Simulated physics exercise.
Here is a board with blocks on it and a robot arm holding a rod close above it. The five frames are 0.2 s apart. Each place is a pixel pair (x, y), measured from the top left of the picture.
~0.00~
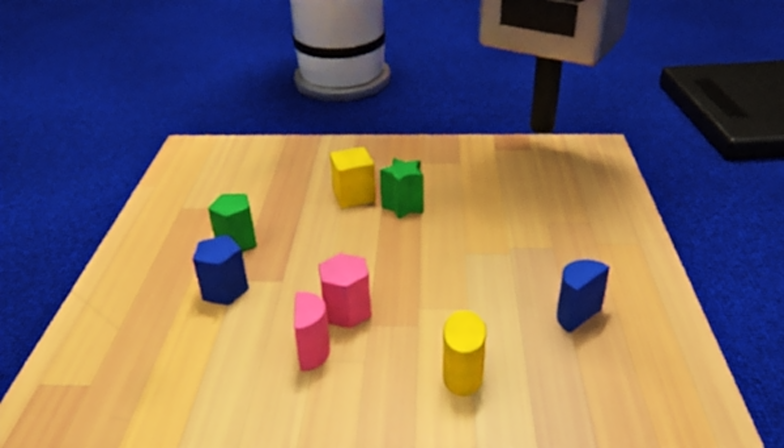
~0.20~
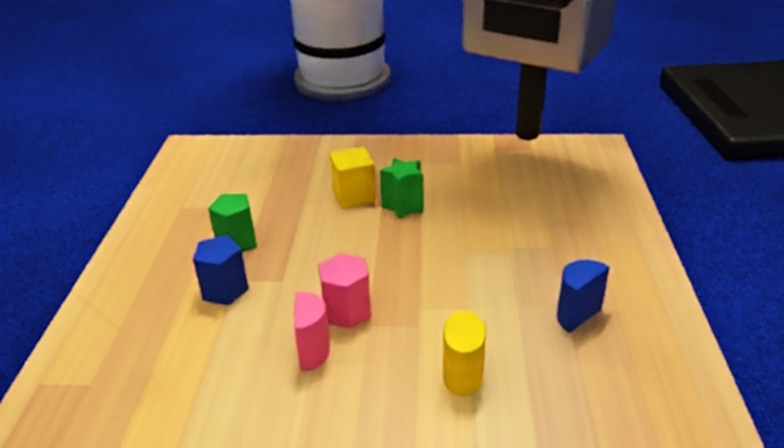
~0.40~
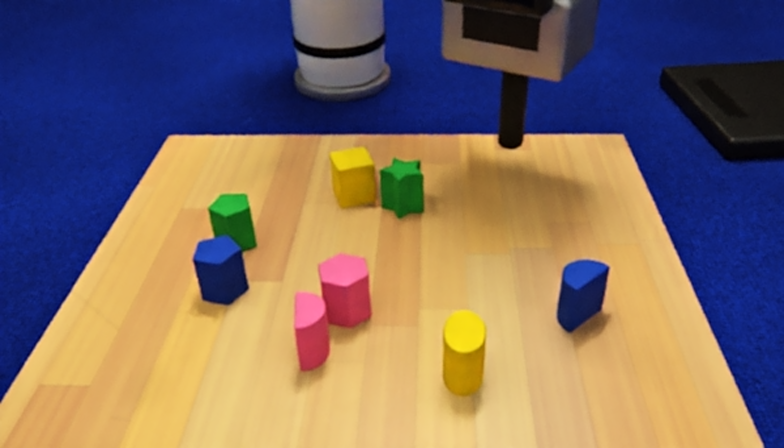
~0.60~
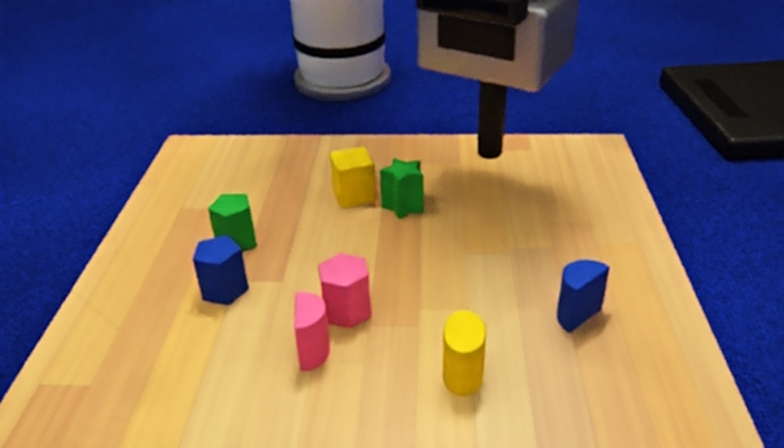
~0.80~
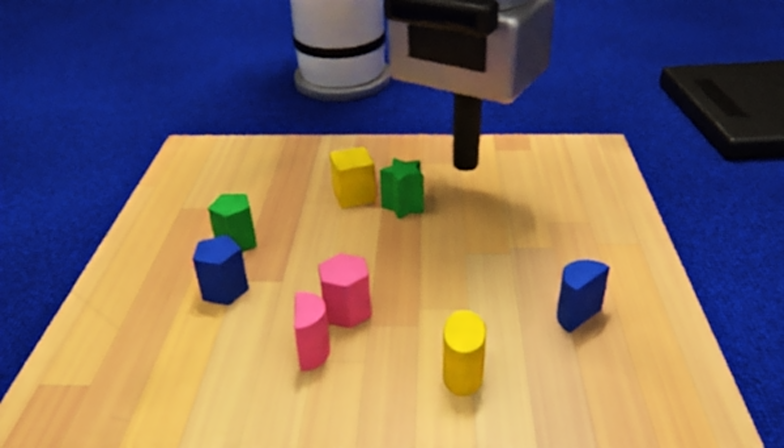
A robot arm moves its rod left above a wooden board of still, colourful blocks.
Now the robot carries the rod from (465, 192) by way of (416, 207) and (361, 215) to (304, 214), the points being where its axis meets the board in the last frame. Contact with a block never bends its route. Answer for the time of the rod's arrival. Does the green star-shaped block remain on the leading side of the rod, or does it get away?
It is still ahead of the rod.
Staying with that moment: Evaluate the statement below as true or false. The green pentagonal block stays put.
The statement is correct.
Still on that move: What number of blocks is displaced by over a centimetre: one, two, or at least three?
It moves two blocks.
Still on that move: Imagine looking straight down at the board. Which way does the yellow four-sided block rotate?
I'd predict that, seen from above, the yellow four-sided block rotates clockwise.
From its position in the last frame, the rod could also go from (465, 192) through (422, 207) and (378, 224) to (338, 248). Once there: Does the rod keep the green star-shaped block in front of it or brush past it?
It slips away.
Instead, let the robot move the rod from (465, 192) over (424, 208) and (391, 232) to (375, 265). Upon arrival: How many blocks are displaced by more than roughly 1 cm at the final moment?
One moves.
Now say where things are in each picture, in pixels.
In the first picture, lower end of the rod at (542, 129), tops of blocks, green pentagonal block at (230, 203), yellow four-sided block at (352, 158), green star-shaped block at (403, 168).
In the second picture, rod at (528, 136), blocks as before.
In the third picture, rod at (510, 145), blocks as before.
In the fourth picture, rod at (490, 155), blocks as before.
In the fifth picture, rod at (466, 166), green pentagonal block at (230, 203), yellow four-sided block at (352, 158), green star-shaped block at (403, 168).
On the path given first. One third of the way, rod at (416, 181); green star-shaped block at (387, 170).
Two thirds of the way, rod at (358, 189); yellow four-sided block at (319, 156), turned 75° clockwise; green star-shaped block at (328, 177).
At the end, rod at (301, 188); green pentagonal block not moved; yellow four-sided block at (314, 155), turned 90° clockwise; green star-shaped block at (271, 179).
